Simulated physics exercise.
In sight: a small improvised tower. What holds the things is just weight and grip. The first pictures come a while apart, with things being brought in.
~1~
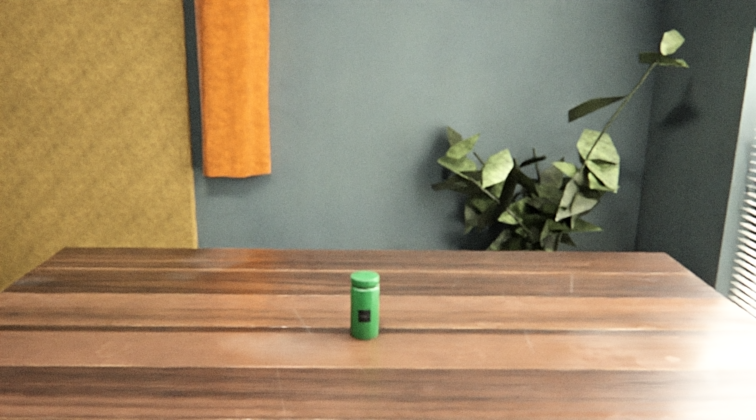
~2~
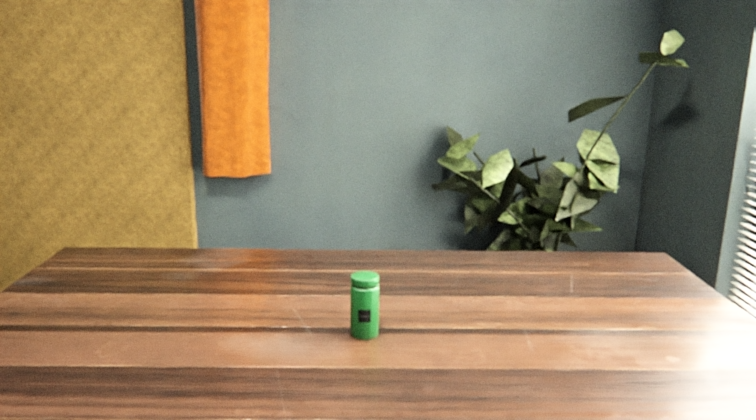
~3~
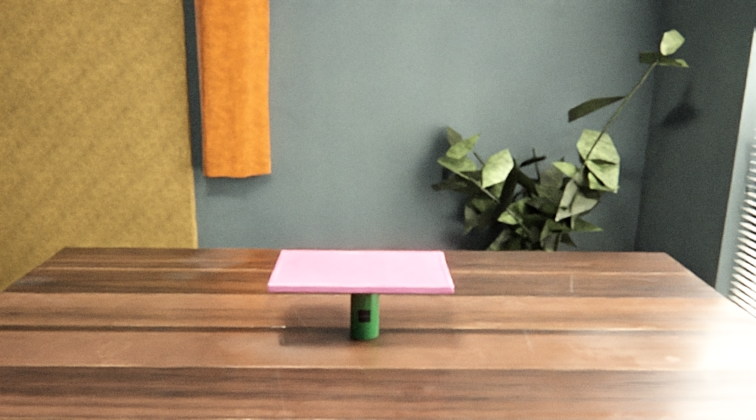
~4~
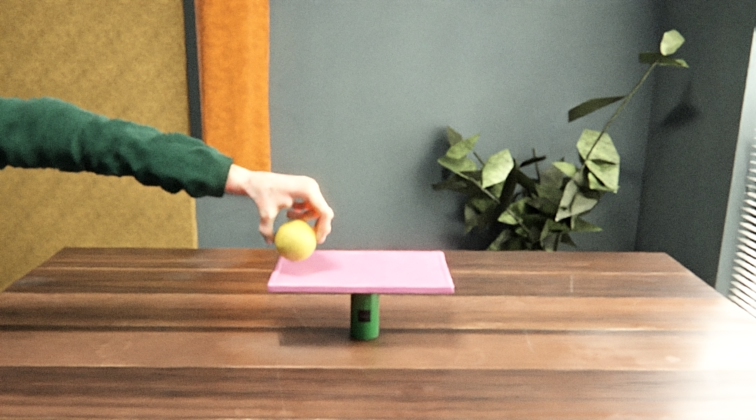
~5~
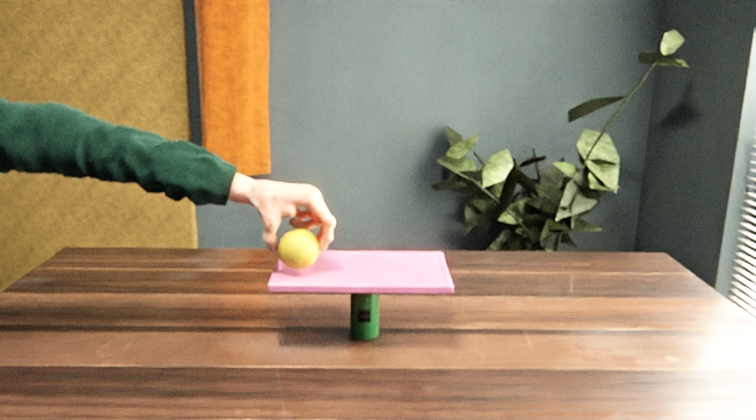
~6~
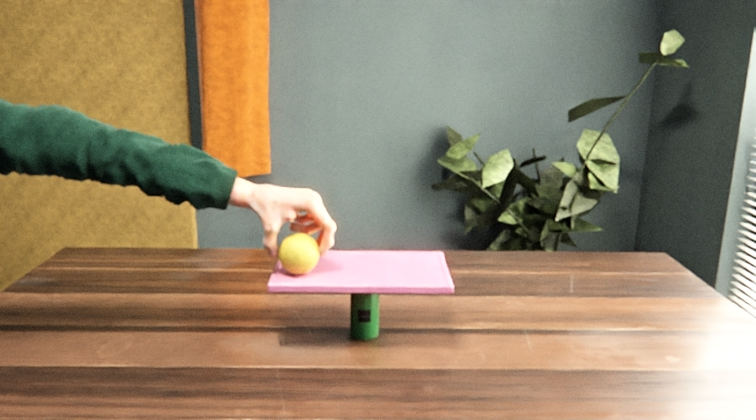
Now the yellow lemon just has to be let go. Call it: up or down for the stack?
Down - it falls.
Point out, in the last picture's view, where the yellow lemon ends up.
Roughly at pixel (232, 331).
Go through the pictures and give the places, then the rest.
The last thing is not in view yet, in the first frame.
The last thing is not in view yet, in the second frame.
The last thing is not in view yet; pink lid (361, 271), in the third frame.
On its way; yellow lemon (295, 241); pink lid (361, 271), in the fourth frame.
On its way; yellow lemon (299, 249); pink lid (361, 271), in the fifth frame.
In place under the hand; yellow lemon (299, 253); pink lid (361, 271), in the sixth frame.
Then, 0.30 s later than the last frame, yellow lemon now fallen; pink lid tilted by 47°.
Then, 0.50 s later than the last frame, pink lid tilted by 46°.
Then, 0.70 s later than the last frame, pink lid now fallen; green shaker moved a little.
When it is over, fallen, pink lid and yellow lemon; green shaker as before. End places, in pixels of the last picture, yellow lemon near (232, 331). The stack loses its balance.
